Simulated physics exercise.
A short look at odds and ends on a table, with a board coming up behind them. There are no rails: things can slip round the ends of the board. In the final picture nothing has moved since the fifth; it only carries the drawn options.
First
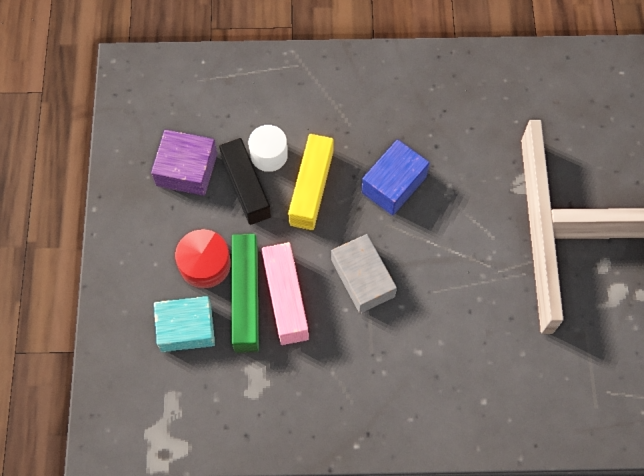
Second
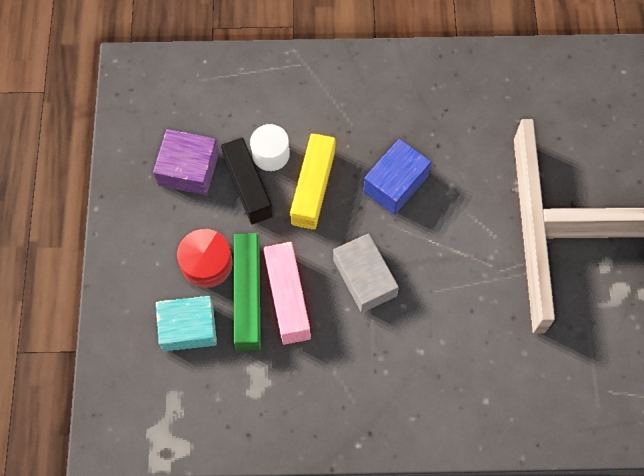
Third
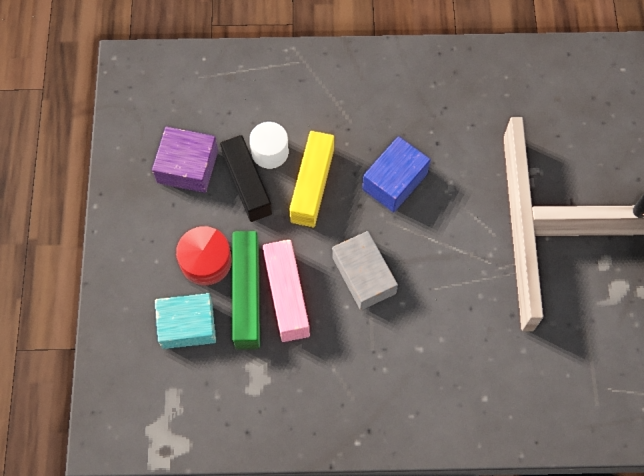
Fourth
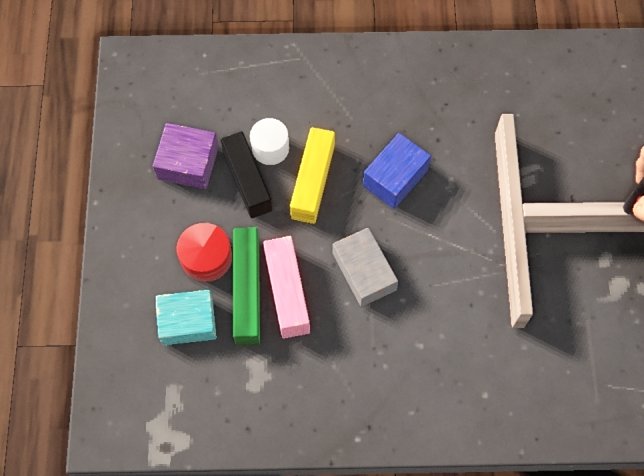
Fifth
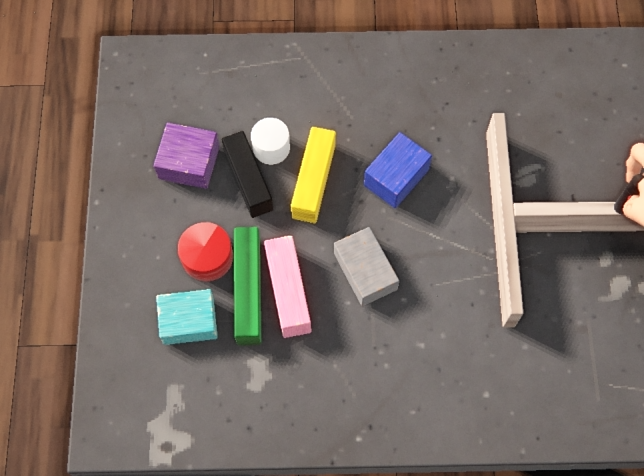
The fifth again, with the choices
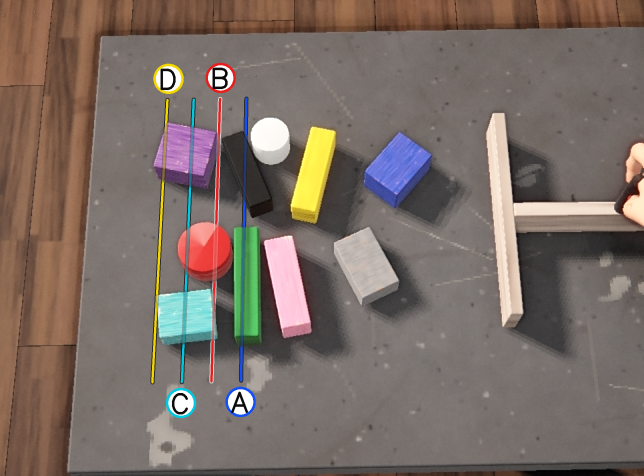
Wooden T-shaped board sliding slowly left across a grey table towards motionless coloured blocks and tins, a hand appearing on its handle.
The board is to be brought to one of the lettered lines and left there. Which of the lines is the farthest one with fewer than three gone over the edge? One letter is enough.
Up to line B.
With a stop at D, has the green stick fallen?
Yes.
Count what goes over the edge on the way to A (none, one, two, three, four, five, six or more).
In all, none.
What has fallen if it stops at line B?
The purple block.
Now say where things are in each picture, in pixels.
Turquoise block (184, 324); red tin (204, 259); pink bar (286, 293), in the first picture.
Board (538, 215); black stick (247, 181), in the second picture.
Board (527, 213); purple block (186, 160), in the third picture.
Board (517, 210); white tin (270, 142), in the fourth picture.
Board (508, 209); blue block (398, 171); turquoise block (187, 317); red tin (206, 252), in the fifth picture.
On the marked copy, A at (244, 232); B at (216, 232); C at (188, 233); D at (160, 233).
Following B. Soon after the start, board (403, 211); blue block (362, 179); purple block (187, 156).
Later, board (298, 213); purple block (149, 156); turquoise block (170, 316).
In the end, board (218, 214); purple block over the edge; turquoise block (89, 317); one fallen.
As for the rest, A is within the limit but short; C drops four; D drops five.
